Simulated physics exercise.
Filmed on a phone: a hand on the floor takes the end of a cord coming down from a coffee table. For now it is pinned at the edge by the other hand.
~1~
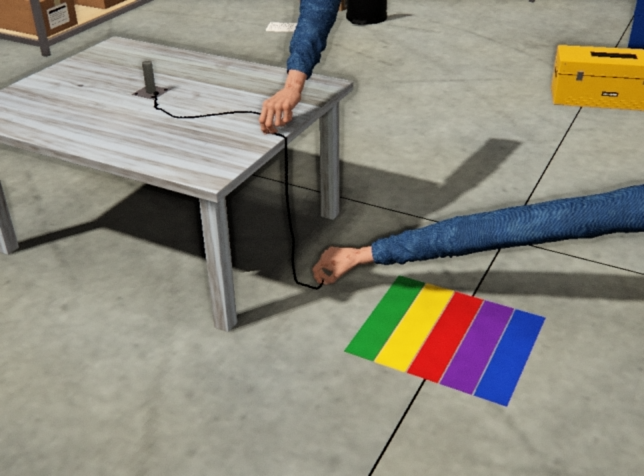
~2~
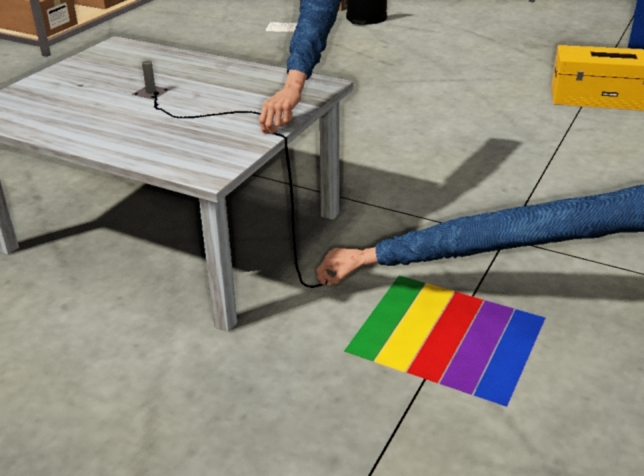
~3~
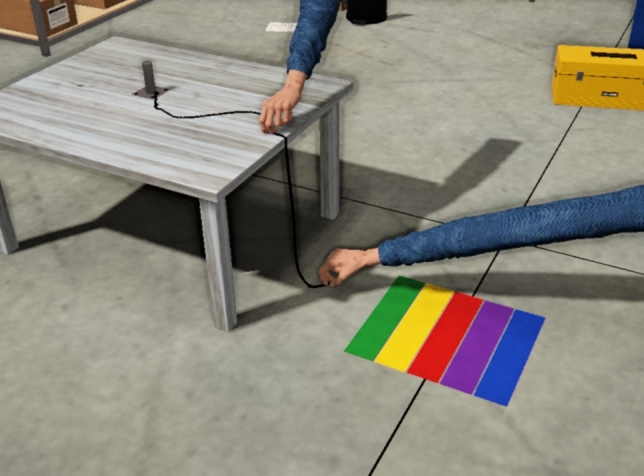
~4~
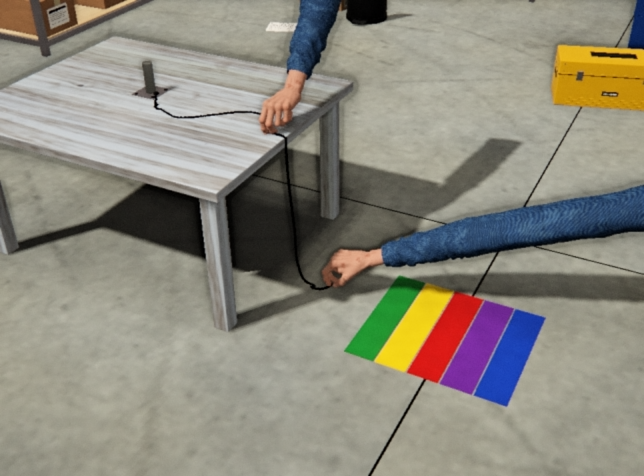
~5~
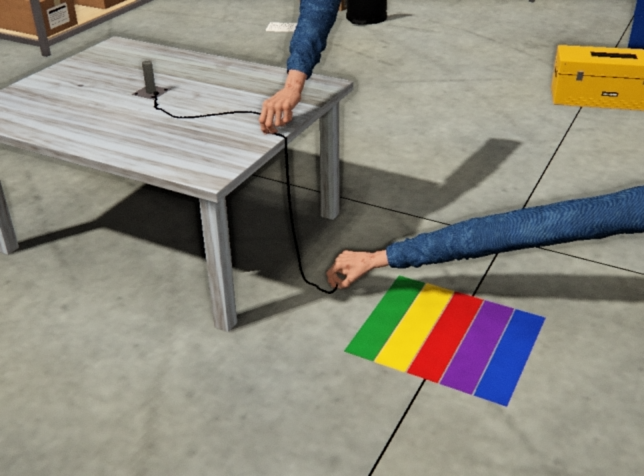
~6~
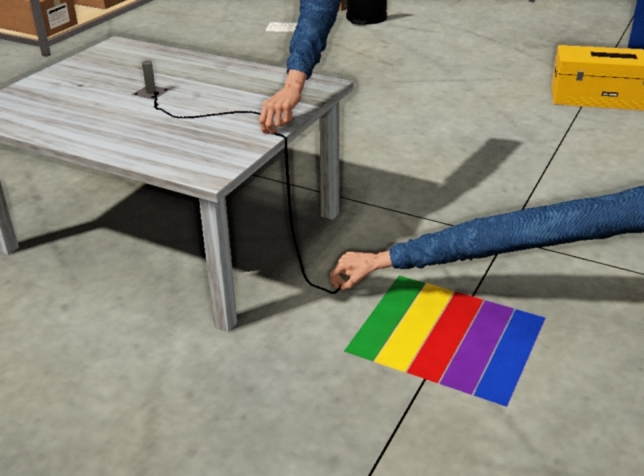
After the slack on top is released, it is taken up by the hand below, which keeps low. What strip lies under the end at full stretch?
The purple one.
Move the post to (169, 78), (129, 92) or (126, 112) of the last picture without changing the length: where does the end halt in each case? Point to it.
The first try gives (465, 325), the second (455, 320) and the third (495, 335).
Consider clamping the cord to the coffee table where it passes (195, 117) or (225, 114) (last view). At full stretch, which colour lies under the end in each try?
Observed strip, first: Red; second: Red.
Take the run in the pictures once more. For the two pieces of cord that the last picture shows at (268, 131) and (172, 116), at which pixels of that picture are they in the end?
About (309, 157), and the other about (206, 108).
Early on, end near (433, 315); over yellow.
Midway, end near (465, 324); over red.
At the end of the slack, end near (485, 330); over purple. Over purple.
